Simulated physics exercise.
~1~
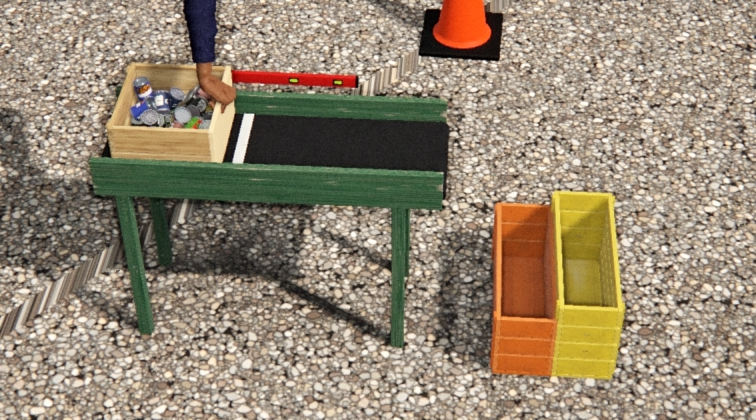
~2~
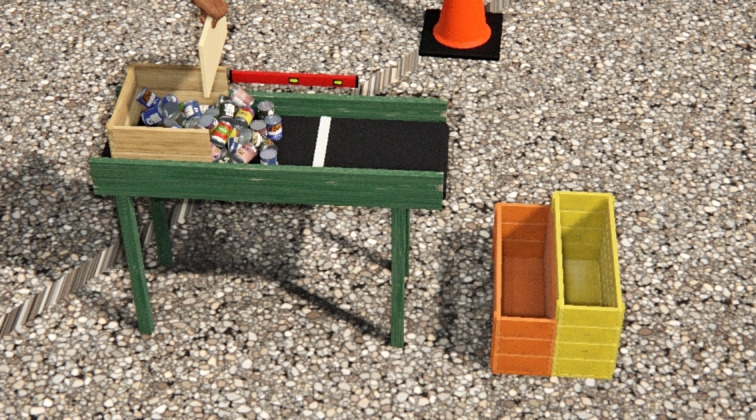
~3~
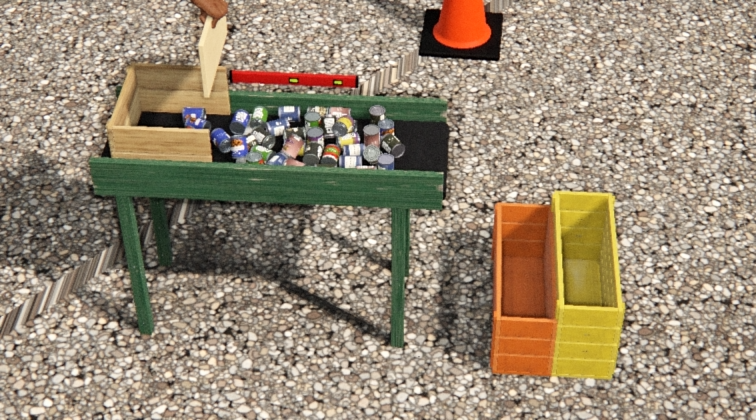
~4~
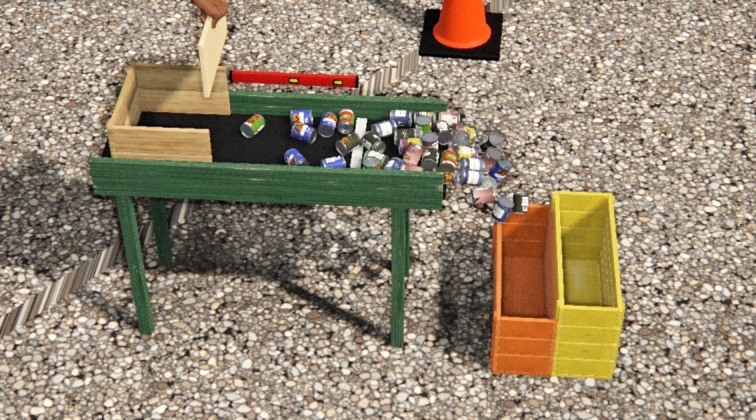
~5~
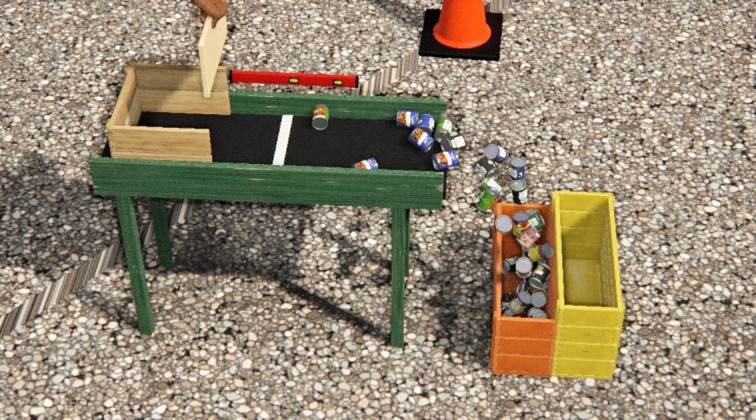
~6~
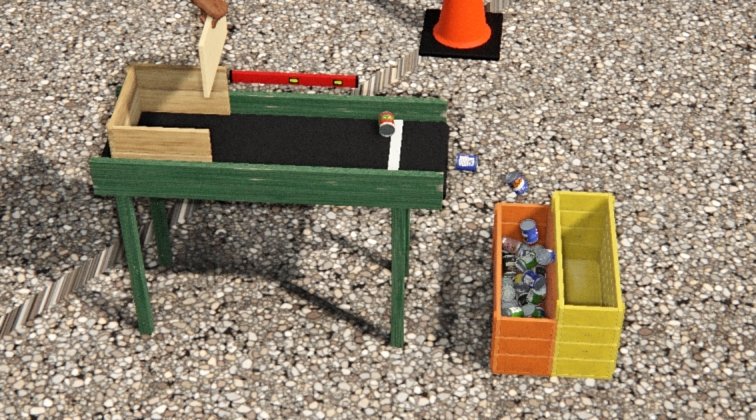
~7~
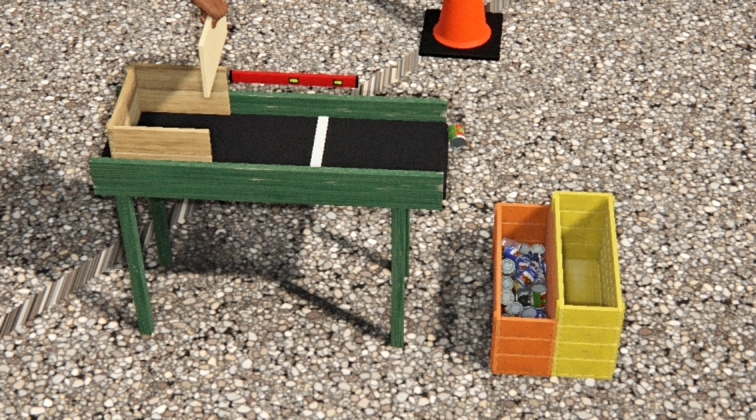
A hand lifts a gate and the belt carries small tins right into the orange tote.
